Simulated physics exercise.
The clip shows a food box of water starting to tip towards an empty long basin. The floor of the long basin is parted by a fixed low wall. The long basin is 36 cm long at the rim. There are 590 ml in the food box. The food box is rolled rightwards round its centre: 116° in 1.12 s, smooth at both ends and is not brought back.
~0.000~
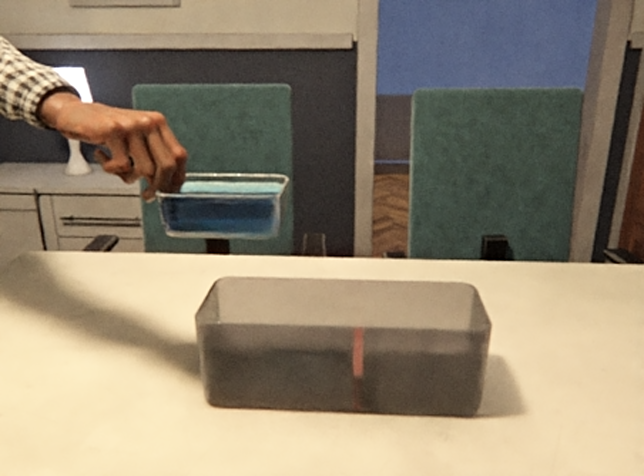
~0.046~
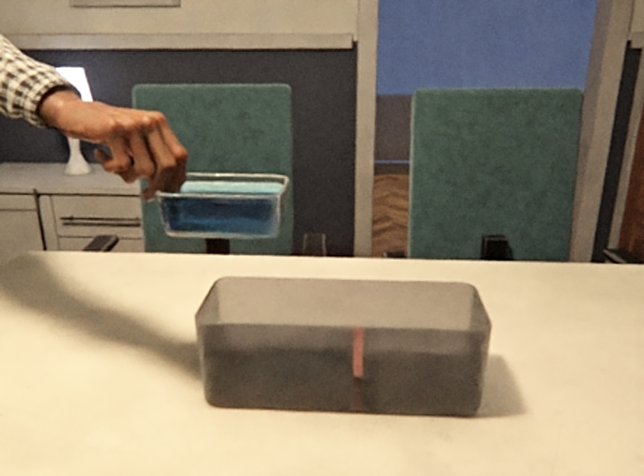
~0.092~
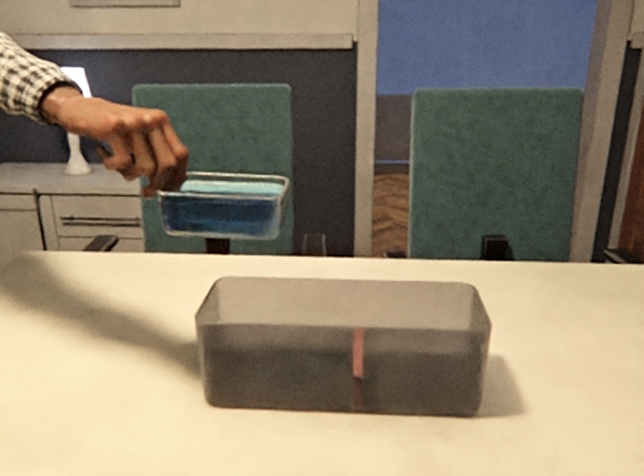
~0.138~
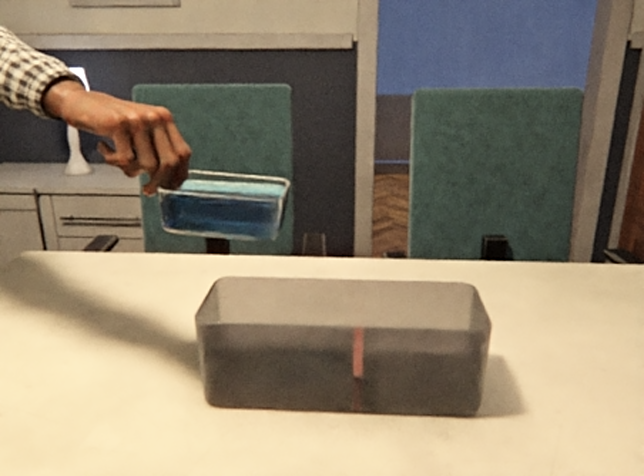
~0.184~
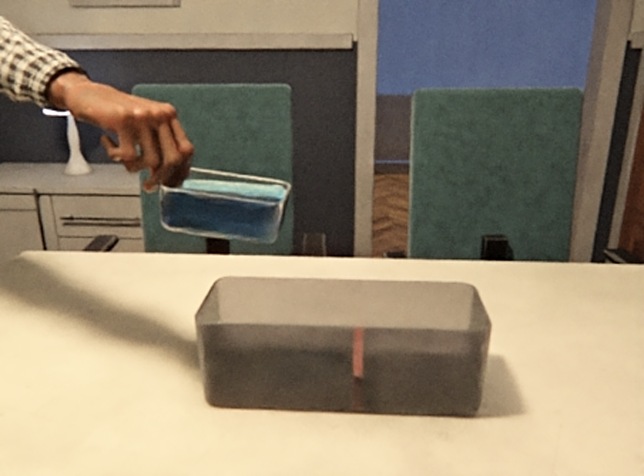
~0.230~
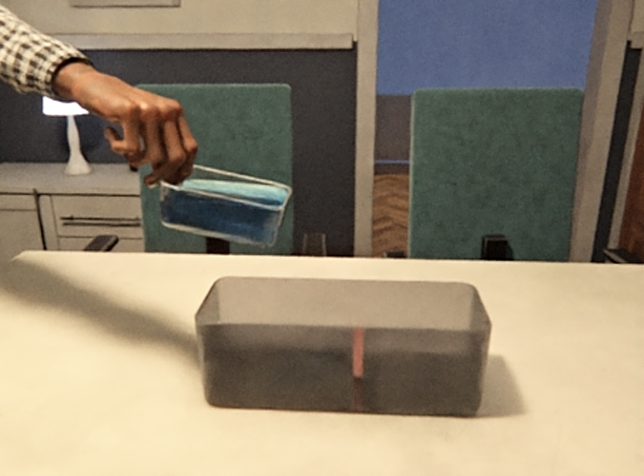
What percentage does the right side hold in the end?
Roughly 7 per cent is past the wall.
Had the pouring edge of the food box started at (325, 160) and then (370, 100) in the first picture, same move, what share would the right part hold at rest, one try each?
First 70, then 80 per cent.
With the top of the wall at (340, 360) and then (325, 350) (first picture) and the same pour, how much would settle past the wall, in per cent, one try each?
First 55, then 65 per cent.
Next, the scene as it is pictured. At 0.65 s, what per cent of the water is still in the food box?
Some 22 per cent.
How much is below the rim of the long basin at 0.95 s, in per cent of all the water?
Near 90 in a hundred.
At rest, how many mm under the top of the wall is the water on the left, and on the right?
Left about 32 mm, right about 50 mm.
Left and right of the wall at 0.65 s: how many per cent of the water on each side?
Left about 34, right about 2.
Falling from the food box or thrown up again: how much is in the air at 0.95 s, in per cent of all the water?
About 5 per cent.
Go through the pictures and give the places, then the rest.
It leans 0°; its right rim is at (285, 187); the water meets the walls at (171, 190) and (283, 192); the long basin's rim runs from (206, 299) to (483, 306); the wall's top is at (358, 349), in the first frame.
It leans 0°; its right rim is at (285, 188); the water meets the walls at (170, 190) and (284, 192), in the second frame.
It leans 2°; its right rim is at (285, 189); the water meets the walls at (171, 189) and (284, 193), in the third frame.
It leans 4°; its right rim is at (286, 192); the water meets the walls at (172, 189) and (284, 193), in the fourth frame.
It leans 8°; its right rim is at (287, 195); the water meets the walls at (172, 188) and (285, 194), in the fifth frame.
It leans 12°; its right rim is at (287, 199); the water meets the walls at (173, 188) and (287, 195), in the sixth frame.
By 0.65 s the tilt is 72° and 21 per cent is still to pour, 33 is left of the wall and 2 right of it.
By 0.95 s the tilt is 110° and 1 per cent is still to pour, 83 is left of the wall and 6 right of it.
By 1.27 s the tilt is 116° and 0 per cent is still to pour, 87 is left of the wall and 7 right of it.
By 1.62 s the tilt is 116° and 0 per cent is still to pour, 87 is left of the wall and 7 right of it.
At rest 87 per cent lies left of the wall, 7 right of it and 6 outside.
